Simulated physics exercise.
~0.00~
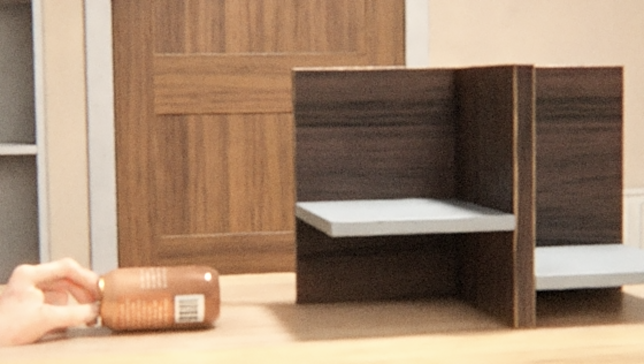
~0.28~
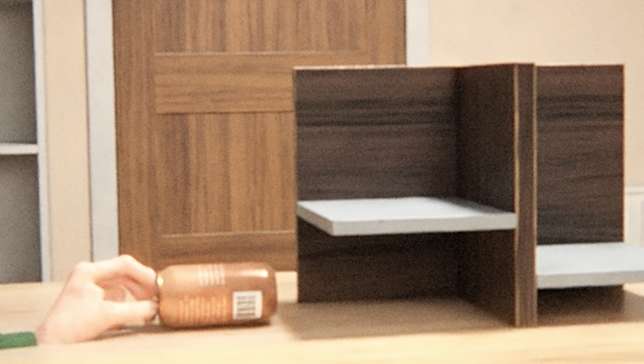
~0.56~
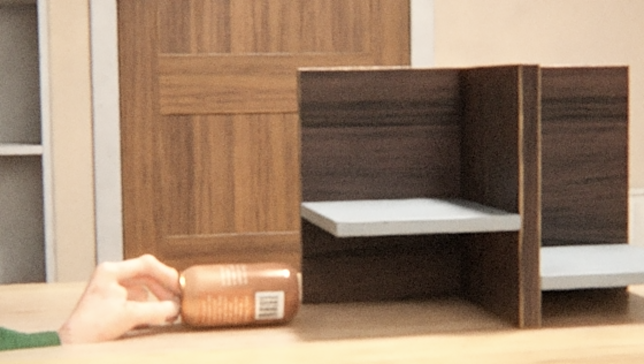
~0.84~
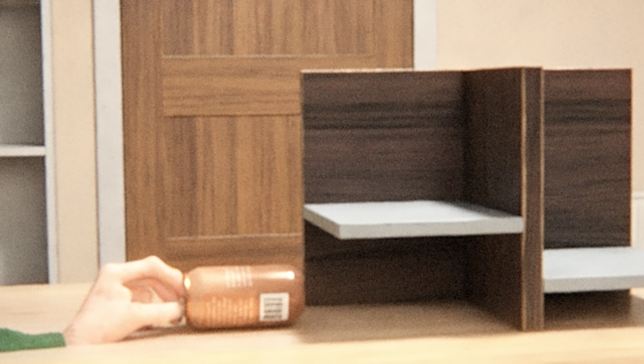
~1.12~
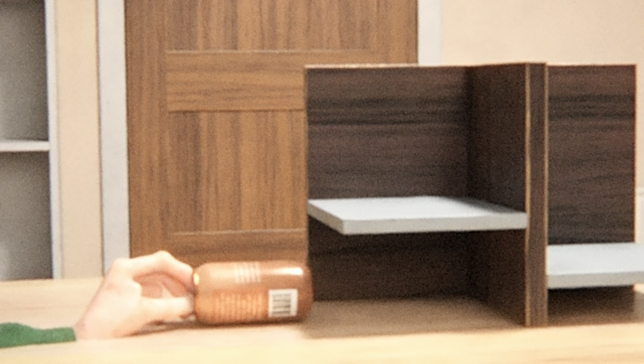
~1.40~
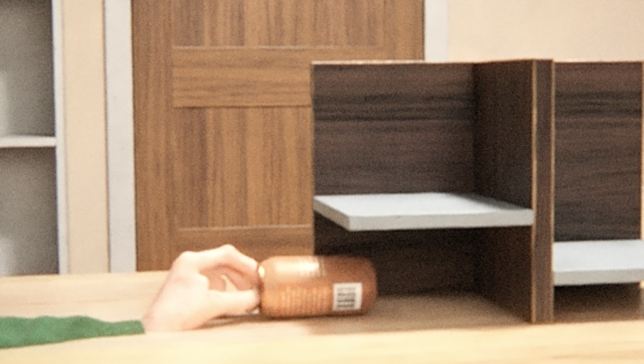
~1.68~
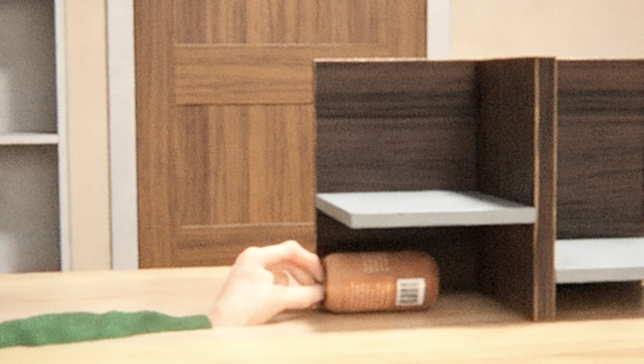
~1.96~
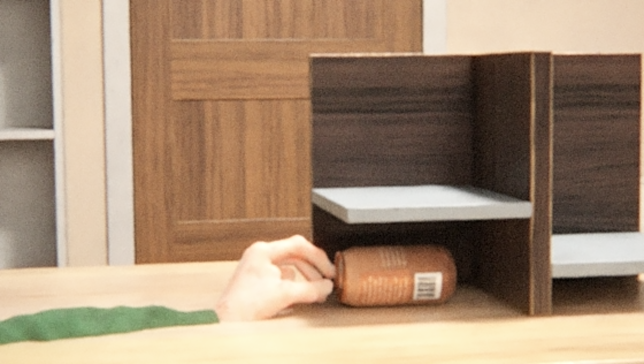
A hand slides an orange can on its side rightward until it goes under the shelf.
